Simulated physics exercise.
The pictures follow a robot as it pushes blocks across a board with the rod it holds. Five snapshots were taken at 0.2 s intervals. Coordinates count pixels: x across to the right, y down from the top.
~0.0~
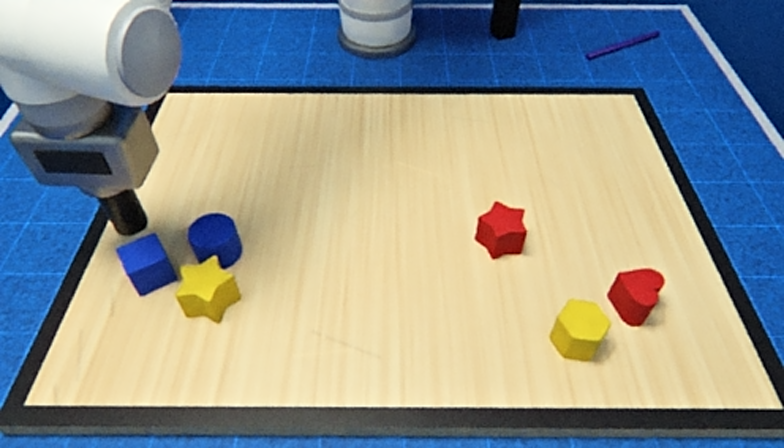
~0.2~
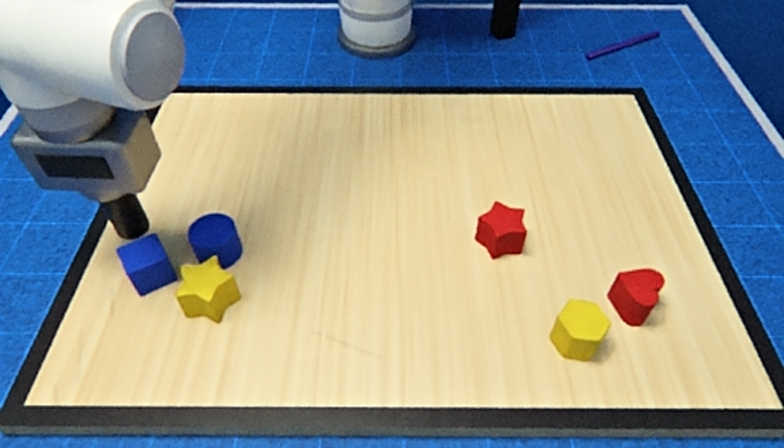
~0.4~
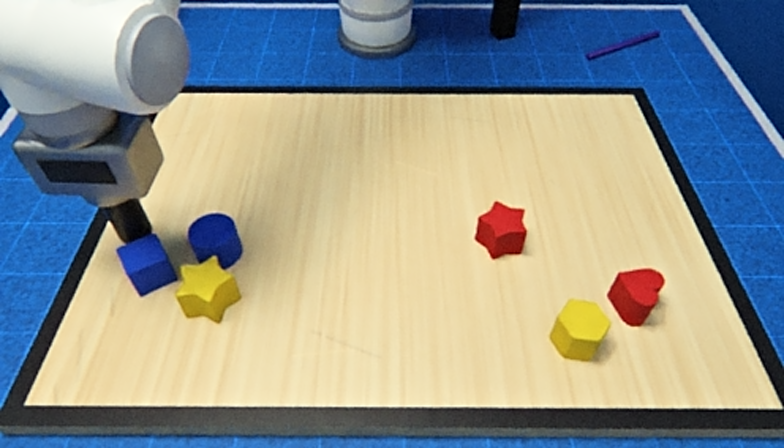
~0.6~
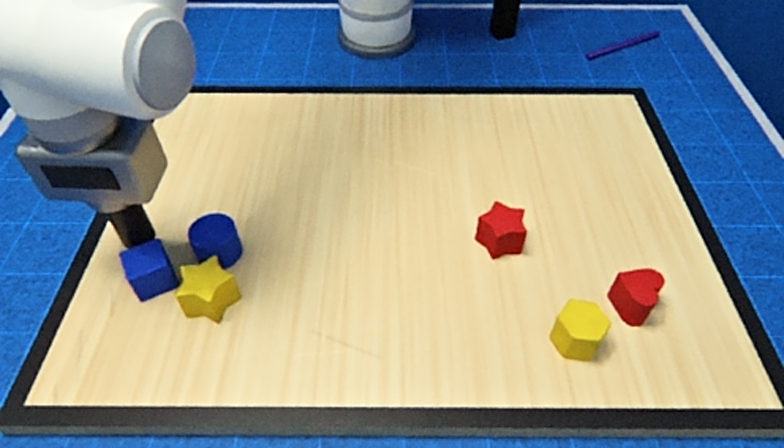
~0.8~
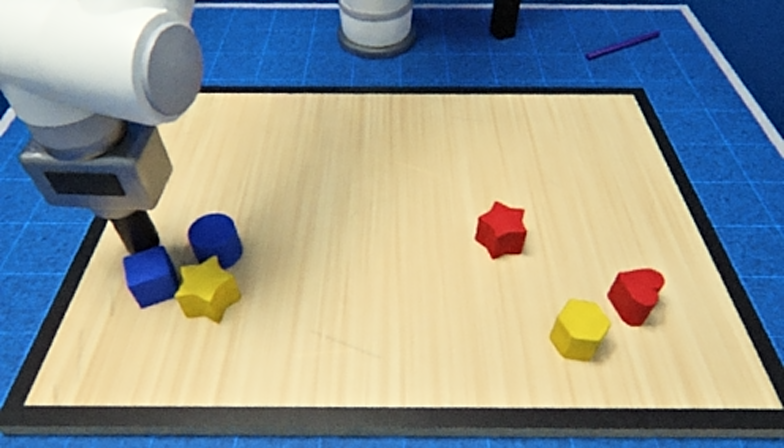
On a pale wooden board with a black border, a robot arm lowered its dark rod slightly toward the viewer and nudged the blue cube a tiny bit, while the other coloured blocks stayed put.
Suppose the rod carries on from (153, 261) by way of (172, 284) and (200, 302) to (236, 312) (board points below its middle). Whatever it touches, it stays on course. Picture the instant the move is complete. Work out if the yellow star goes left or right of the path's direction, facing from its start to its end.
Measured against the direction from start to end, the yellow star shifts toward the left-hand side.
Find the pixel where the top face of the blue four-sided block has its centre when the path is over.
Top centre: (157, 306).
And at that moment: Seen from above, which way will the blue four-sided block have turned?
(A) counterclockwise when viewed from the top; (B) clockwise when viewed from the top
I choose B.
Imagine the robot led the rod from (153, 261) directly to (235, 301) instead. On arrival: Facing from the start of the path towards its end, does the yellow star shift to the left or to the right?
The yellow star is shifted sideways to the right, facing along the path from start to end.
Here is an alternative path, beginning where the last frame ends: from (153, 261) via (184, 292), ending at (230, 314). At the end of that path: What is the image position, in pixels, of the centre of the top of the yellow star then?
I predict (267, 301).
On the path given first. One third of the way, rod at (164, 268); blue four-sided block at (155, 293), turned 25° clockwise.
Two thirds of the way, rod at (193, 286); blue four-sided block at (157, 306), turned 50° clockwise; yellow star at (234, 291).
At the end, rod at (230, 297); blue four-sided block at (157, 306), turned 50° clockwise; yellow star at (273, 301), turned 15° anticlockwise; blue disc unmoved.
